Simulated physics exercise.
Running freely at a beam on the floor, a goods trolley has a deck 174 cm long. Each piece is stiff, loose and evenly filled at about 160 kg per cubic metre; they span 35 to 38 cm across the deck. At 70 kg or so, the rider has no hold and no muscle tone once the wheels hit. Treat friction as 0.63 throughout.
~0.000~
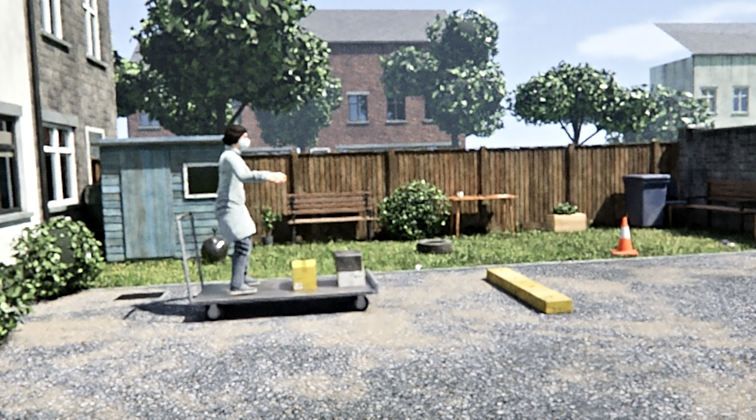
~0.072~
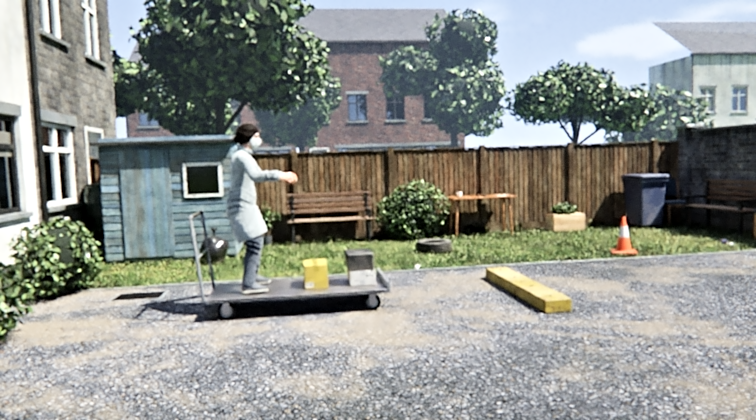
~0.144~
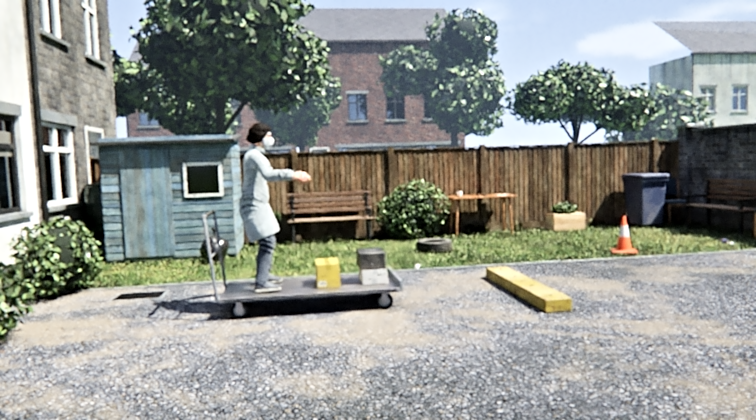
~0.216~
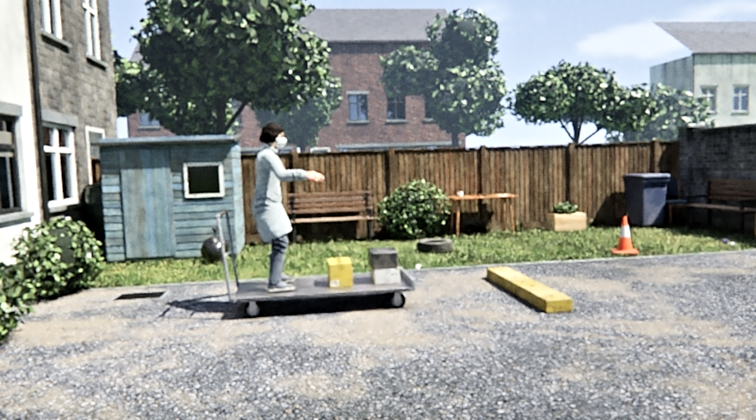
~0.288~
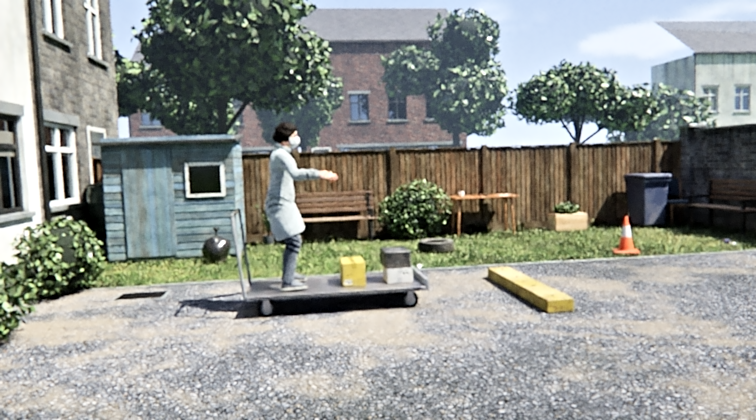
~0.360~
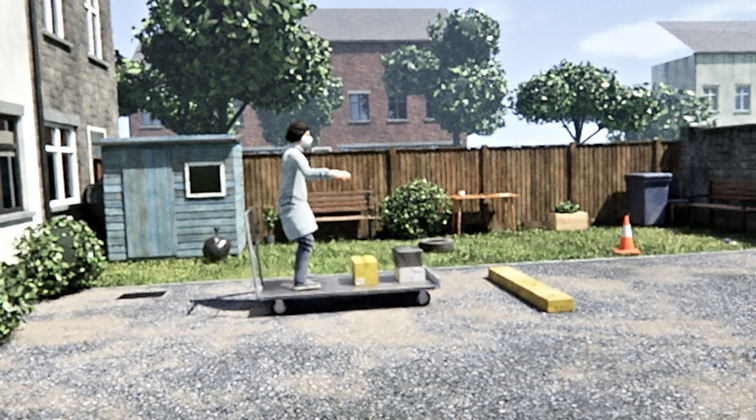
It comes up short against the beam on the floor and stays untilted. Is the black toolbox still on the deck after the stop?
No, seems to me it will wind up outside the bed.
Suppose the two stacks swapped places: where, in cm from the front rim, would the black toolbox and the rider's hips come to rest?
In that case black 50 behind, hips 80 behind.
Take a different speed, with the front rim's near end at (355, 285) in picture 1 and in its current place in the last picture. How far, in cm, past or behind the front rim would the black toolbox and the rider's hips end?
In that case black 70 past, hips 20 behind.
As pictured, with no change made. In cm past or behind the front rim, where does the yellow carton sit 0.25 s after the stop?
Behind the rim, near 50 cm.
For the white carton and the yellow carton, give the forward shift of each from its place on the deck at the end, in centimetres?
The white one ends 10 cm ahead of its place and the yellow one 25 cm ahead.
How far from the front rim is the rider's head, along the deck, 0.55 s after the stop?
The head is some 20 cm back from the front rim.
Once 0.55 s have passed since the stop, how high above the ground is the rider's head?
70 cm.
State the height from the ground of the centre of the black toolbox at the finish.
Height: Roughly 10 centimetres.
After 0.95 s the deck stops.
After 1.50 s the black toolbox is 15 cm past the rim, tilted 110°, near (534, 266) in the last picture's view.
After 1.95 s the black toolbox is 36 cm past the rim, tilted 180°, near (552, 283) in the last picture's view.
At the end, 2.2 s, past the rim, black toolbox; behind it, white carton, yellow carton and the rider's hips.
